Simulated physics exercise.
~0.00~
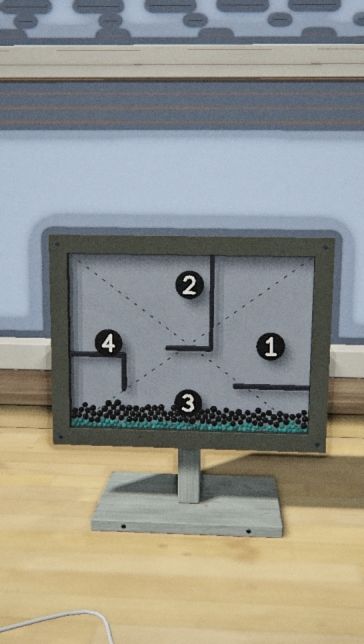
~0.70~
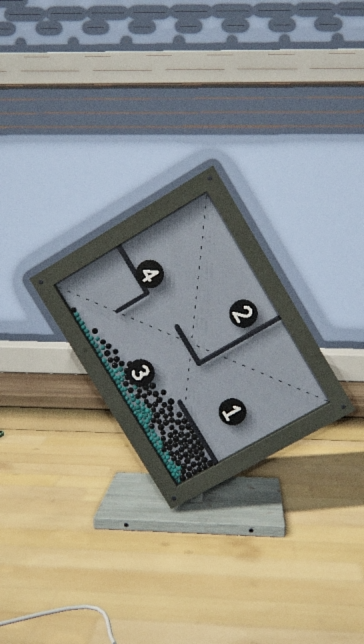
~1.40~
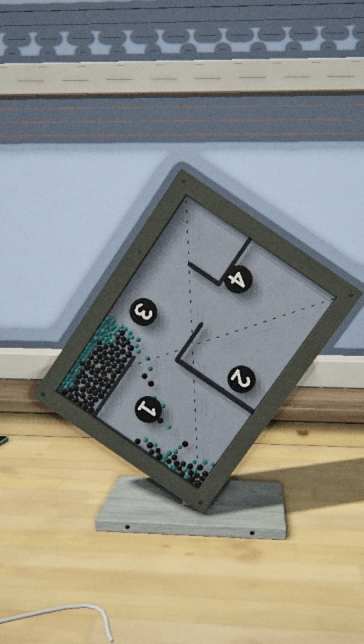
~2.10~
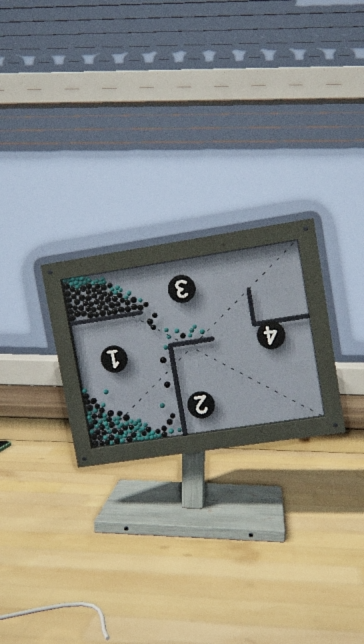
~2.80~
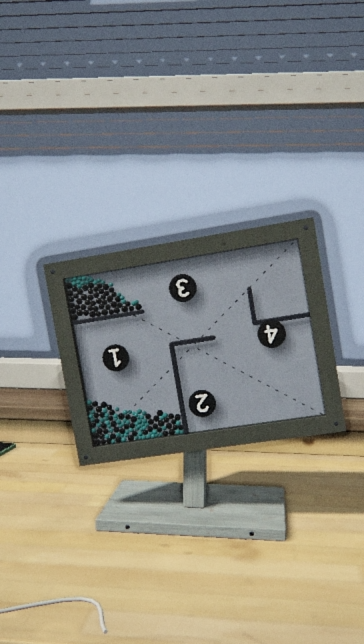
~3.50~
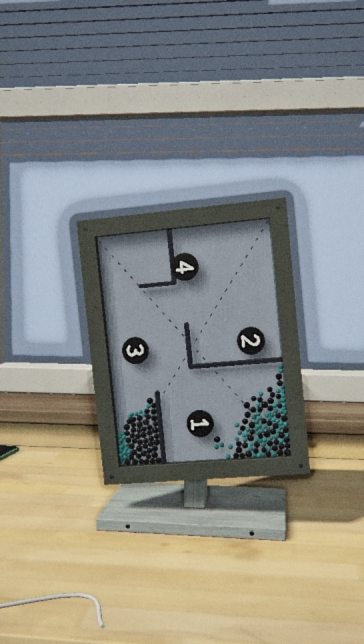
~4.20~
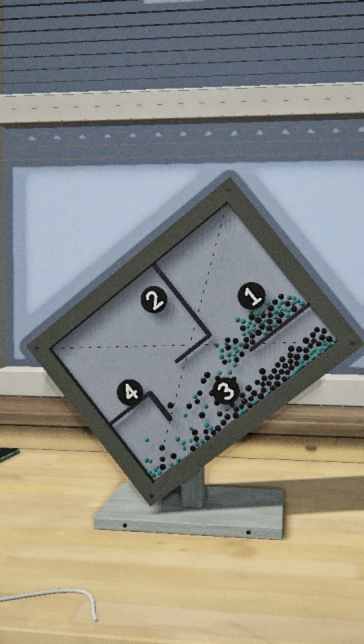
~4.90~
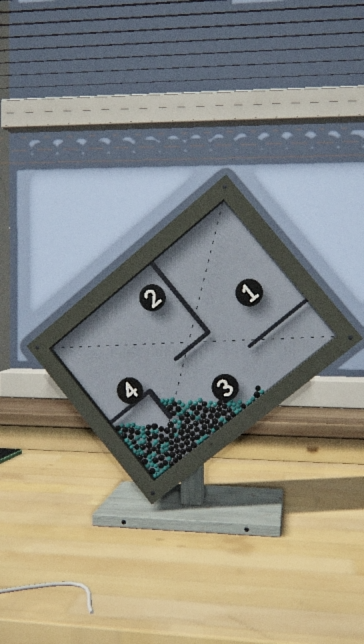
A framed panel of black and turquoise beads turned clockwise on its stand until nearly upside down, paused, then swung back past level, and the beads tumbled around the inner ledges before settling in a heap along the bottom corner.
